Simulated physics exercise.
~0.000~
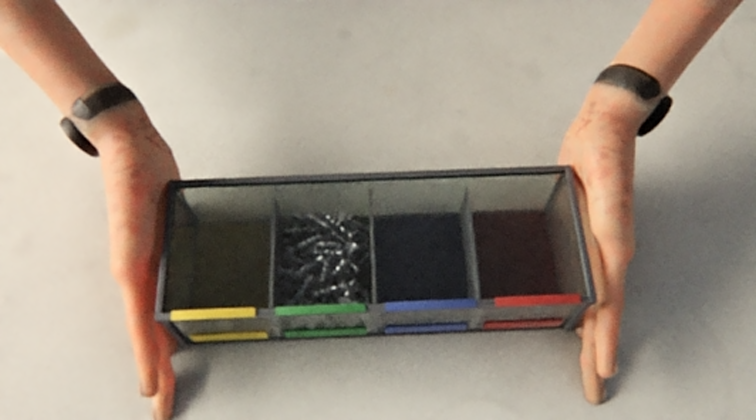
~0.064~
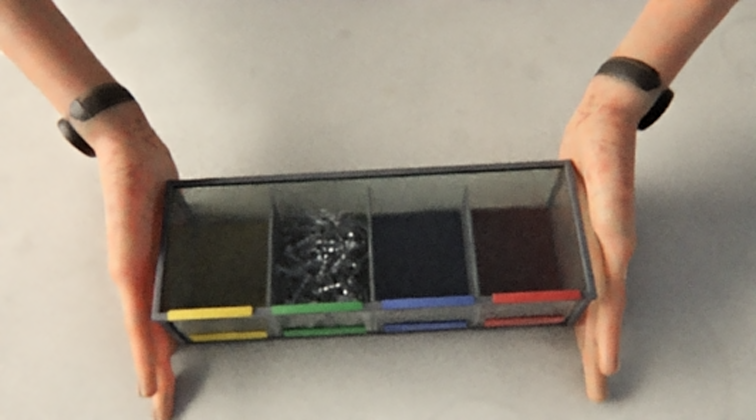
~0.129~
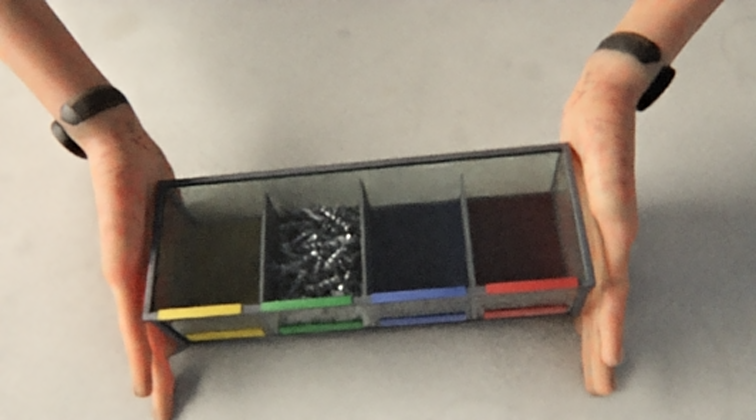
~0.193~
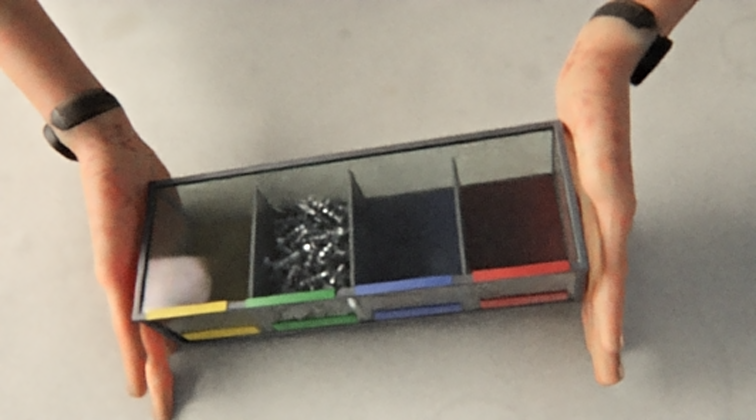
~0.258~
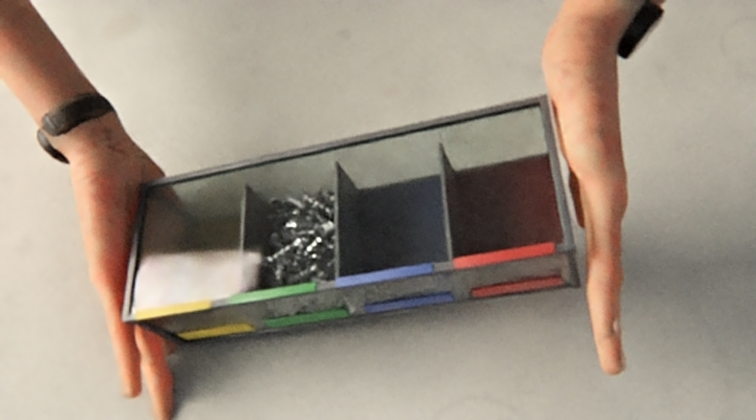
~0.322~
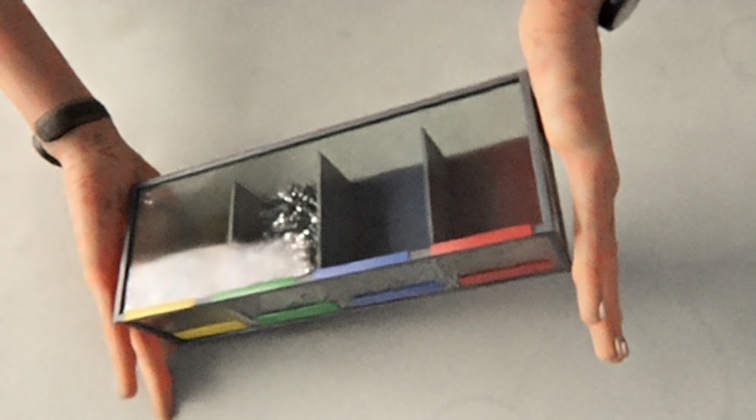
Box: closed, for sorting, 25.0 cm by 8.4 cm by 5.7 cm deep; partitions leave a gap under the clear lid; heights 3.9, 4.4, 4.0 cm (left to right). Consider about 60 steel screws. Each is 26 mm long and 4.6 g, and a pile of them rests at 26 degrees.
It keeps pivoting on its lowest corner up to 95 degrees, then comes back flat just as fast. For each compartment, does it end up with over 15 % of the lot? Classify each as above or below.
Classification: Red below, blue below, green above, yellow above.
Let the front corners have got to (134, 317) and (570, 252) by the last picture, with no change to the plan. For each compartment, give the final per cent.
Per cent at the end: Red 0; blue 0; green 65; yellow 35.
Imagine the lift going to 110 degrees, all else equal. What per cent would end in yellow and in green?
In per cent, yellow gets 60, green gets 40.
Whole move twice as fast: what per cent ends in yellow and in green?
Yellow = 45 per cent, green = 55 per cent.
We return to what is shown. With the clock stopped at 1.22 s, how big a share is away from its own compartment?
Reading: Close to 15 %.
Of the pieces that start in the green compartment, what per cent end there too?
Around 80 per cent of it.
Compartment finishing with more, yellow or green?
That would be the green compartment.
After 1.22 s, tilt 94 degrees; green 85 %, yellow 15 %.
After 1.82 s, tilt 40 degrees; green 80 %, yellow 20 %.
After 2.47 s, tilt 0 degrees; green 80 %, yellow 20 %.
In the end, at 3.0 s, red 0 %, blue 0 %, green 80 %, yellow 20 %.
